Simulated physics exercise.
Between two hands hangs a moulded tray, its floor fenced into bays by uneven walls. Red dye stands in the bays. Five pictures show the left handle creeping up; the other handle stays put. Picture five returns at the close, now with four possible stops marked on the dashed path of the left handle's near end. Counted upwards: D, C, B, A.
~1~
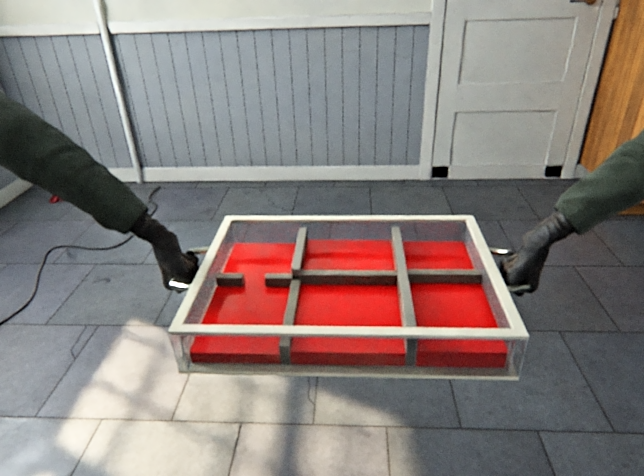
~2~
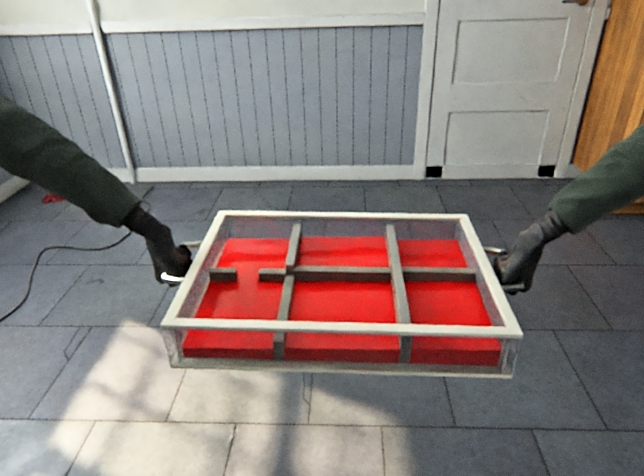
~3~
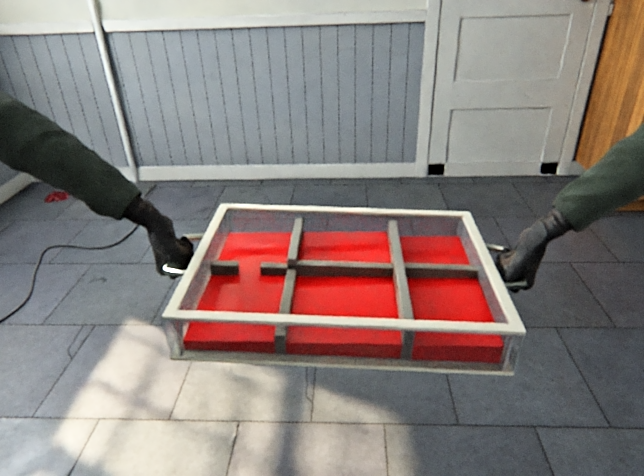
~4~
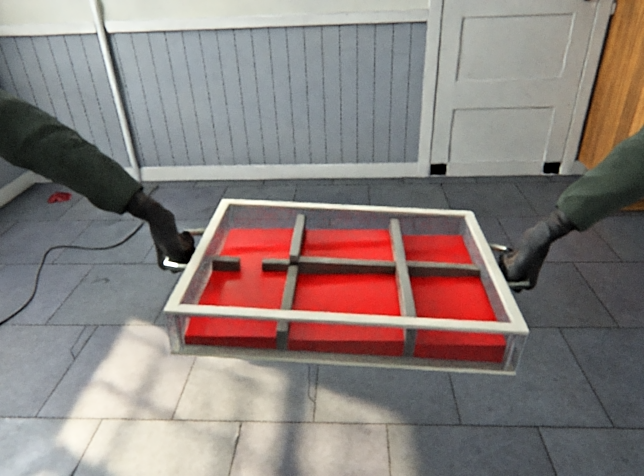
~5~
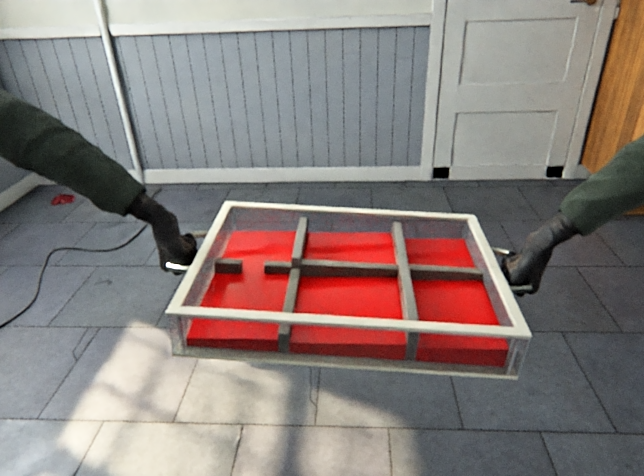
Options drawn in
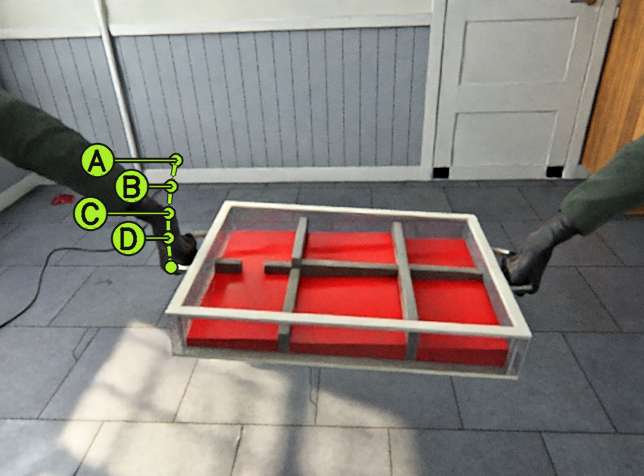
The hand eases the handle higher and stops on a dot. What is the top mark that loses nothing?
Go for A.
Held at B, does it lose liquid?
No.
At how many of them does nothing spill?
All four.
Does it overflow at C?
No.
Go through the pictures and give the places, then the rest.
In the first frame, the tray is level; deepest in the front right bay, at (449, 313), shallowest in the front left; left handle at (183, 268).
The second frame shows tipped about 1° down to the right; no wall is crossed; left handle at (175, 261).
The third frame shows tipped about 3° down to the right; no wall is crossed; left handle at (177, 253).
The fourth frame shows tipped about 4° down to the right; no wall is crossed; left handle at (178, 248).
The fifth frame shows tipped about 4° down to the right; deepest in the front right bay, at (450, 309), shallowest in the front left; left handle at (181, 250).
In lime, A at (175, 160); B at (171, 186); C at (168, 213); D at (168, 238).
With A, nothing spills; the front right bay holds the most.
With B, nothing spills; the front middle bay holds the most.
With C, nothing spills; the front middle bay holds the most.
With D, nothing spills; the front middle bay holds the most.
